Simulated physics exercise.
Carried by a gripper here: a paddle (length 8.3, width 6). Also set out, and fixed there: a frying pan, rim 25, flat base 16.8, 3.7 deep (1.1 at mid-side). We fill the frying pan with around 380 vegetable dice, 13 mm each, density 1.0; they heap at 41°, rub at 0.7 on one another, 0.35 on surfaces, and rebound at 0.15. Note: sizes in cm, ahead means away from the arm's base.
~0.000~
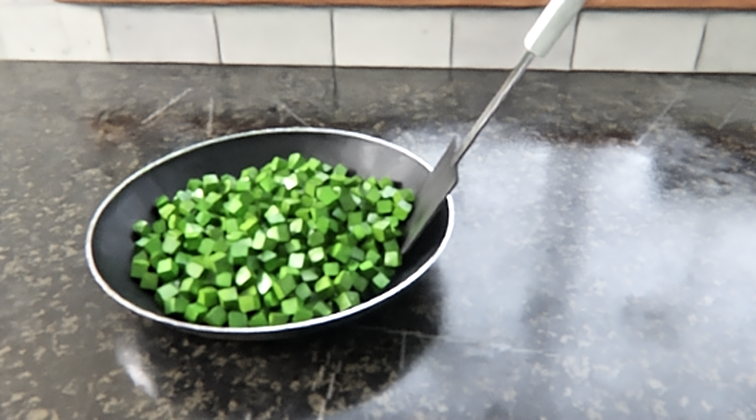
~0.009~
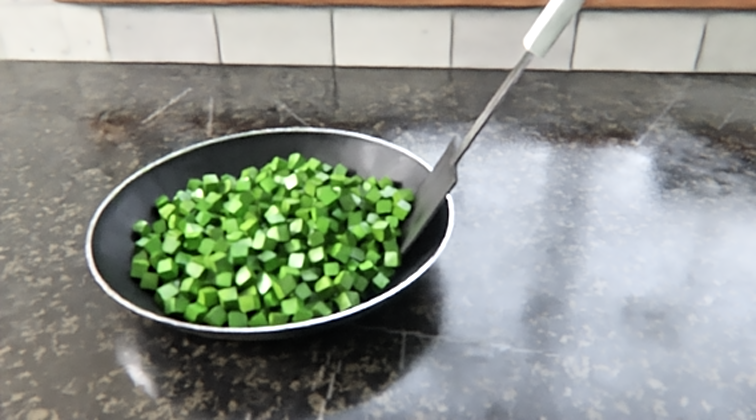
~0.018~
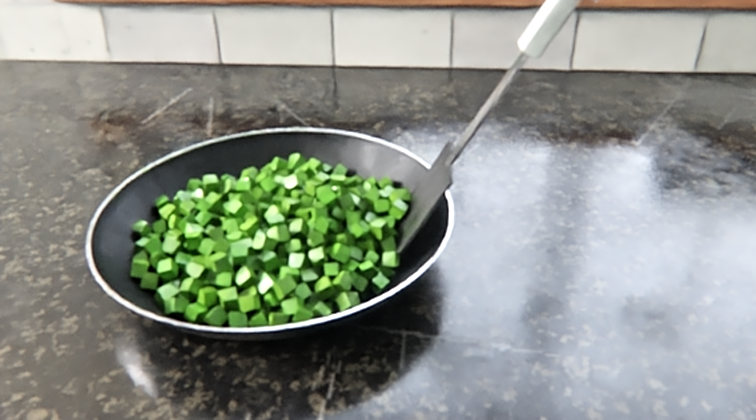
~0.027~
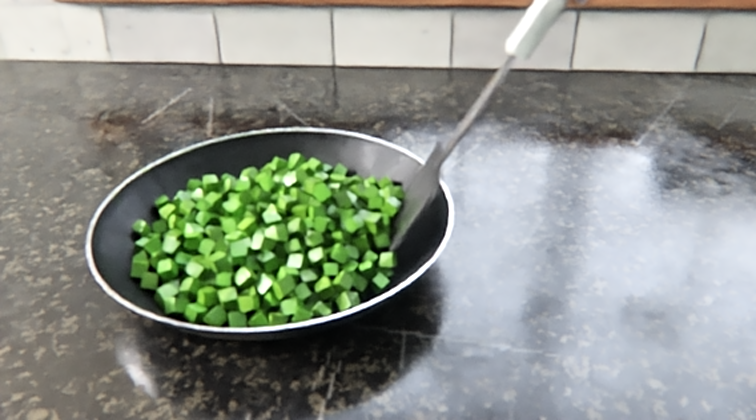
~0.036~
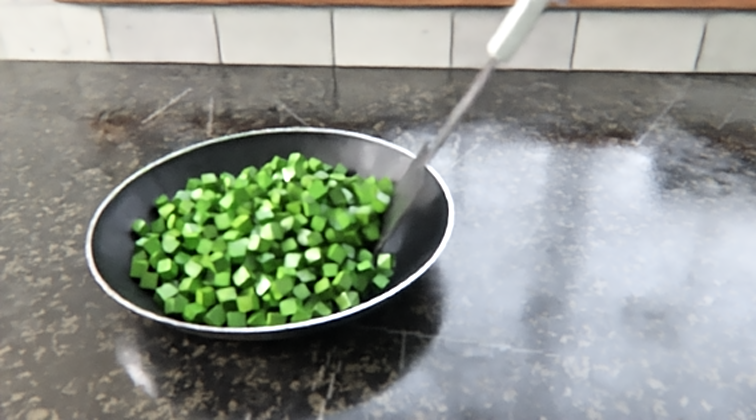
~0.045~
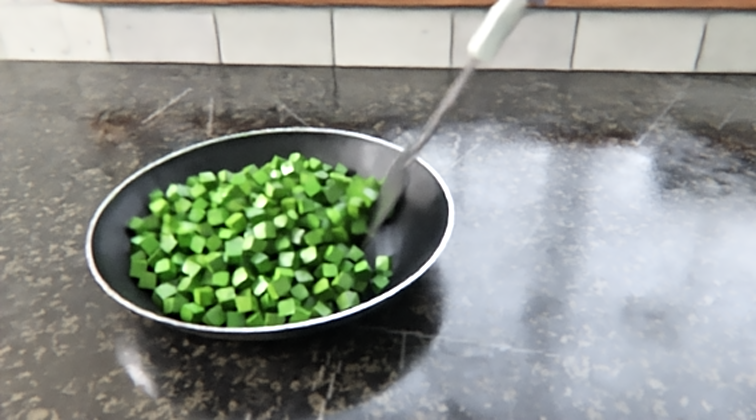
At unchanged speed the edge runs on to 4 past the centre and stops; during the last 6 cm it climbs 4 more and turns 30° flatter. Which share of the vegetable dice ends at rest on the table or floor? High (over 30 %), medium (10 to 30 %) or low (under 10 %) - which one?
Medium, from 10 to 30 %.
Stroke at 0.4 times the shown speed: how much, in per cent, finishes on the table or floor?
Roughly 0 percent ends on the table or floor.
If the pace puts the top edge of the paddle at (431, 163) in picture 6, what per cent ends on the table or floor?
Expect about 5 per cent there.
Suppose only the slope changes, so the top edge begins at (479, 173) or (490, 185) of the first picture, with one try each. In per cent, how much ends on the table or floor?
I'd say near 15 per cent for the first and near 10 per cent for the second.
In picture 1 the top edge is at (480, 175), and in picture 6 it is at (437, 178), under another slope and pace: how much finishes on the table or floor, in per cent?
About 15 per cent.
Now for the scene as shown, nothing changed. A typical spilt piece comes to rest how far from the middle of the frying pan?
Distance, approx.: 24 cm.
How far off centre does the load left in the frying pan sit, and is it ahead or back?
3.0 cm ahead.
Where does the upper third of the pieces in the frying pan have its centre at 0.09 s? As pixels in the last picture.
Near (231, 203).
After 0.07 s, sloping 60°, highest piece 5 above the table; 379 in the frying pan.
After 0.09 s, sloping 51°, highest piece 7 above the table; 375 in the frying pan, 4 on the blade or in flight.
After 0.30 s, sloping 31°, highest piece 6 above the table; 301 in the frying pan, 73 on the table or floor, 5 on the blade or in flight.
After 1.35 s, sloping 31°, highest piece 5 above the table; 301 in the frying pan, 78 on the table or floor.
In the end, 301 in the frying pan, 78 on the table or floor. That is 21 % on the table or floor.
